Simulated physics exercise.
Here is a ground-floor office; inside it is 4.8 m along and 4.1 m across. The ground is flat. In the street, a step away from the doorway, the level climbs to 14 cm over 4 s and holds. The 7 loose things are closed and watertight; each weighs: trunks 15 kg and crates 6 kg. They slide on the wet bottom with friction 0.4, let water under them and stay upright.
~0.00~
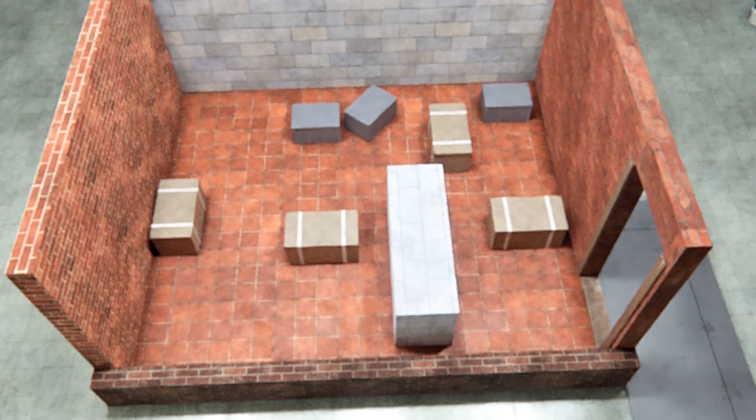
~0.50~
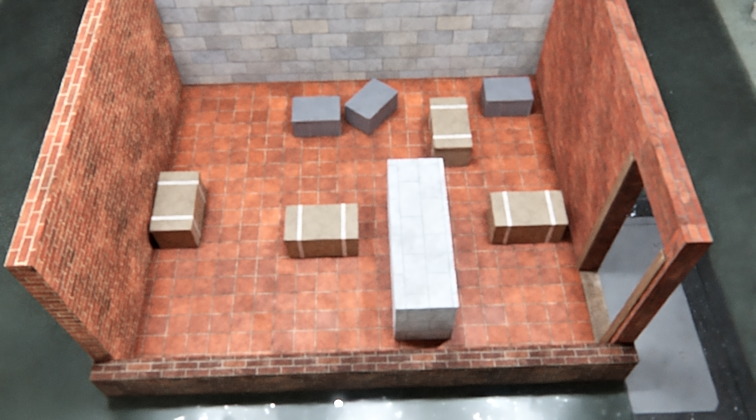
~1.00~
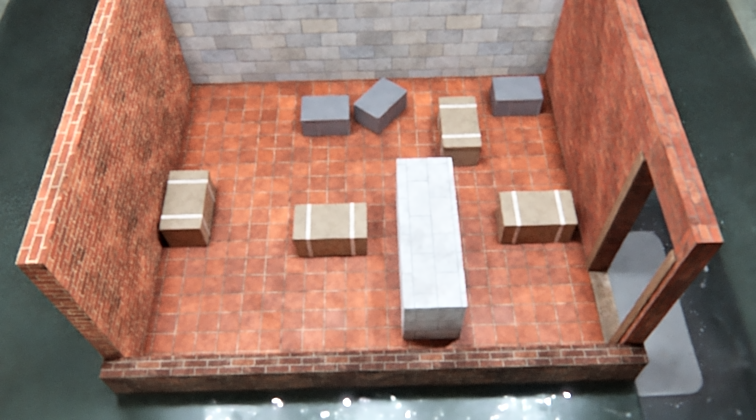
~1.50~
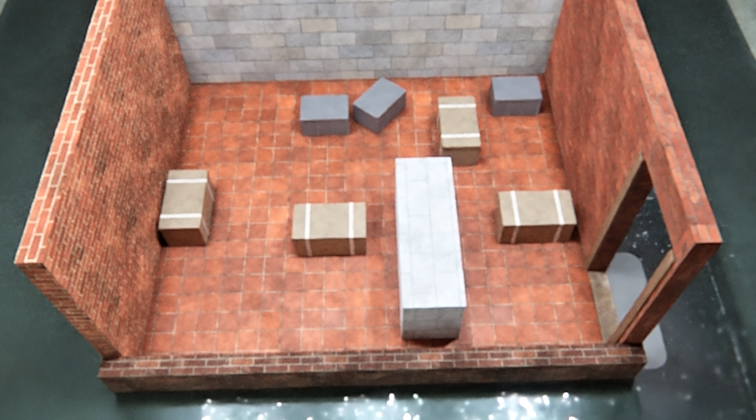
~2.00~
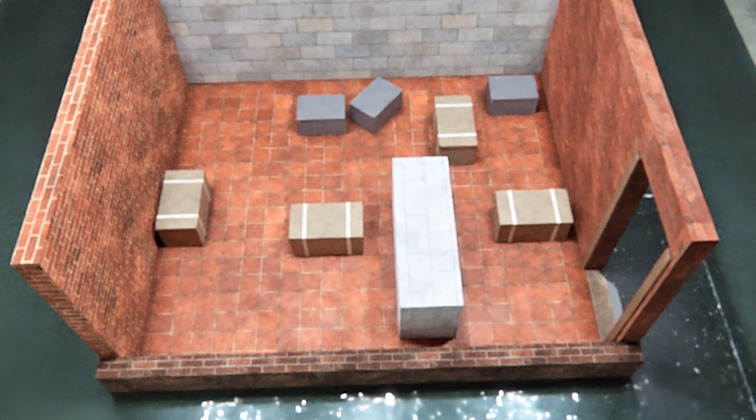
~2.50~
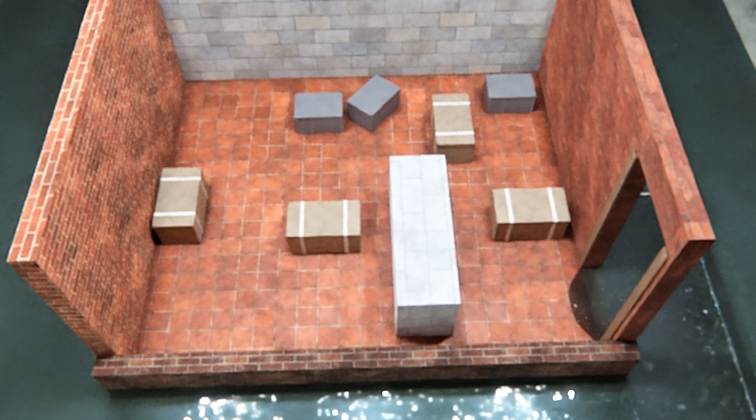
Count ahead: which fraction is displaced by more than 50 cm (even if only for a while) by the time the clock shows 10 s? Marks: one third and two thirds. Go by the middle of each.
Share: Under a third.
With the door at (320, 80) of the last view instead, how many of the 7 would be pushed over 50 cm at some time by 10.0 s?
In that case 2 of them.
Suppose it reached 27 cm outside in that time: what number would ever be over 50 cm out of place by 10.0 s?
Then 6.
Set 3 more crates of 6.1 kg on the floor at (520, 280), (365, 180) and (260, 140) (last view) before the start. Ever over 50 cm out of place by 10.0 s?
In that order: Past it, short of it, less.
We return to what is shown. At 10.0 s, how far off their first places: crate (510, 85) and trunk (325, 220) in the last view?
In turn: 20 cm, 0 cm.
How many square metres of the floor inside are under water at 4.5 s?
About 2.5 m2.
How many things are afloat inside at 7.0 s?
I count 0.
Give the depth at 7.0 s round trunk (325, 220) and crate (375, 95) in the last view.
About 0 and 0 cm.
After 3.5 s 0 of 7 are over 50 cm from their spots; 0 afloat.
After 4.5 s 0 of 7 are over 50 cm from their spots; 0 afloat.
After 7.0 s 0 of 7 are over 50 cm from their spots; 0 afloat.
After 10.0 s 0 of 7 are over 50 cm from their spots, and 0 have been at some point; 1 afloat.
